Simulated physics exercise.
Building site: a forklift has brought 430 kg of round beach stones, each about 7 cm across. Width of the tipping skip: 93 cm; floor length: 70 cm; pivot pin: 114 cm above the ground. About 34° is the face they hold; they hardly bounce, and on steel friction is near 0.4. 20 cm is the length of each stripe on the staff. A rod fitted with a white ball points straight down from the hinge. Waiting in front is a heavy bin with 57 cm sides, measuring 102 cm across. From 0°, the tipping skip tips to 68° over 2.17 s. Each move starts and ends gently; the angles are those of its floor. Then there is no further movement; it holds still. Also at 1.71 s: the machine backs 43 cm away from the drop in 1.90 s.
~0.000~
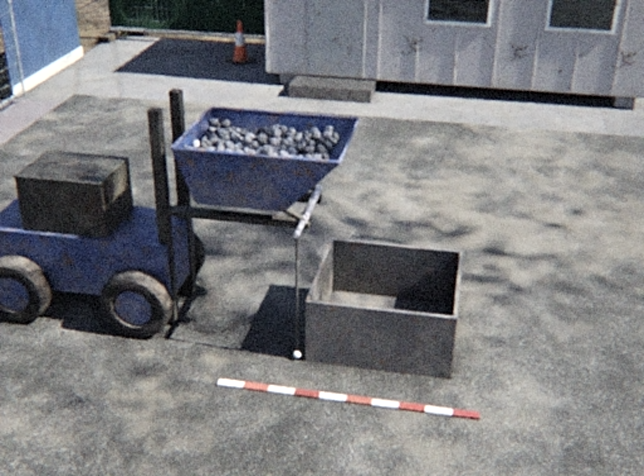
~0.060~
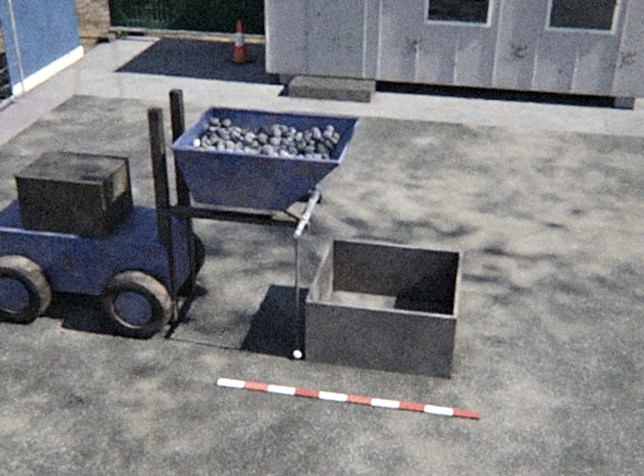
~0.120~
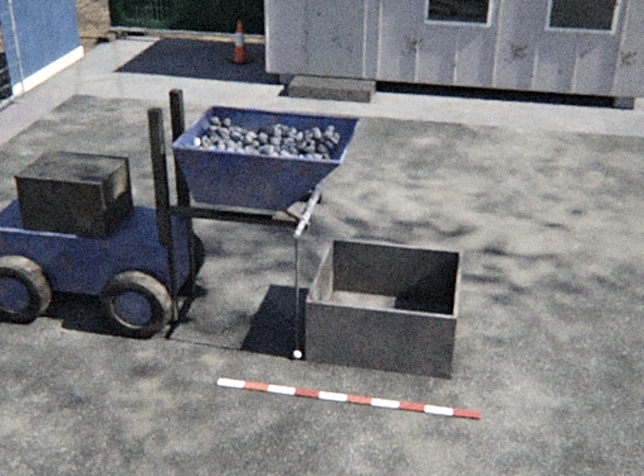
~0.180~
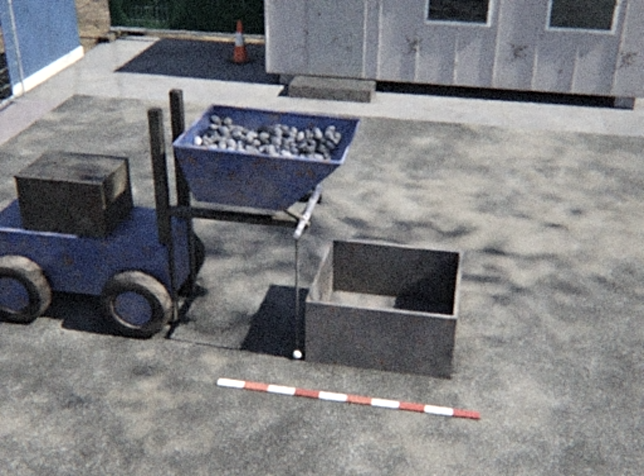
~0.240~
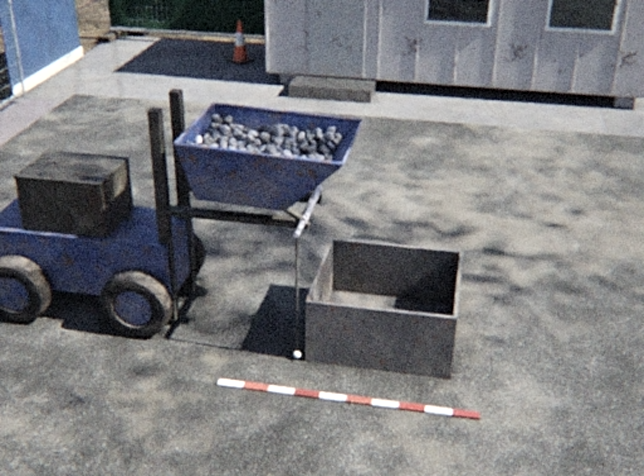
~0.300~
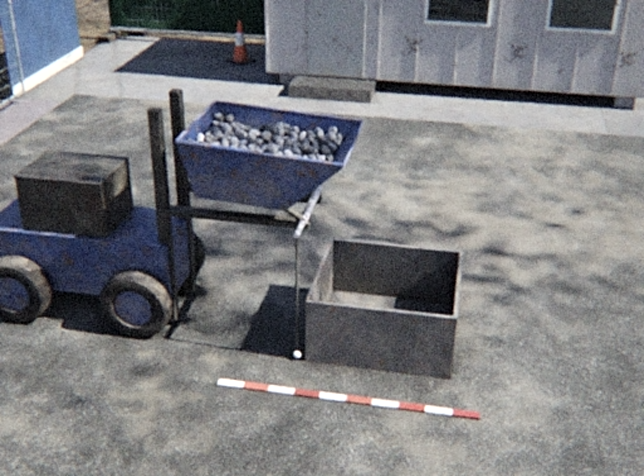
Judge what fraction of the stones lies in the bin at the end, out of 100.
About 80 out of 100.
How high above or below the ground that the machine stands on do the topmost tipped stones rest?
It rests some 42 cm higher than the ground the machine stands on.
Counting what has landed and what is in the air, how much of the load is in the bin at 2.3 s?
50 per cent, give or take.
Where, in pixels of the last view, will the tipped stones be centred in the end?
About (414, 323).
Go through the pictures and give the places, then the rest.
Lip at (339, 163), floor tilted 0°, highest stones at (265, 135), in the first picture.
Lip at (340, 163), floor tilted 0°, highest stones at (258, 133); the stones move at 0.1 m/s on average, in the second picture.
Lip at (340, 163), floor tilted 1°, highest stones at (259, 133); the stones move at 0.1 m/s on average, in the third picture.
Lip at (341, 164), floor tilted 1°, highest stones at (258, 132); the stones move at 0.2 m/s on average, in the fourth picture.
Lip at (343, 165), floor tilted 2°, highest stones at (254, 130); the stones move at 0.2 m/s on average, in the fifth picture.
Lip at (344, 166), floor tilted 4°, highest stones at (256, 129); the stones move at 0.2 m/s on average, in the sixth picture.
After 1.6 s the floor is at 57°; 99 % in the tipping skip, 1 % in the bin; the foremost stones are at (399, 218).
After 2.3 s the floor is at 68°; 39 % in the tipping skip, 50 % in the bin, 11 % beside or beyond the bin; the foremost stones are at (506, 351).
After 4.1 s the floor is at 68°; 0 % in the tipping skip, 82 % in the bin, 18 % beside or beyond the bin; the foremost stones are past the picture's edge.
After 6.5 s the floor is at 68°; 0 % in the tipping skip, 82 % in the bin, 18 % beside or beyond the bin; the foremost stones are past the picture's edge.
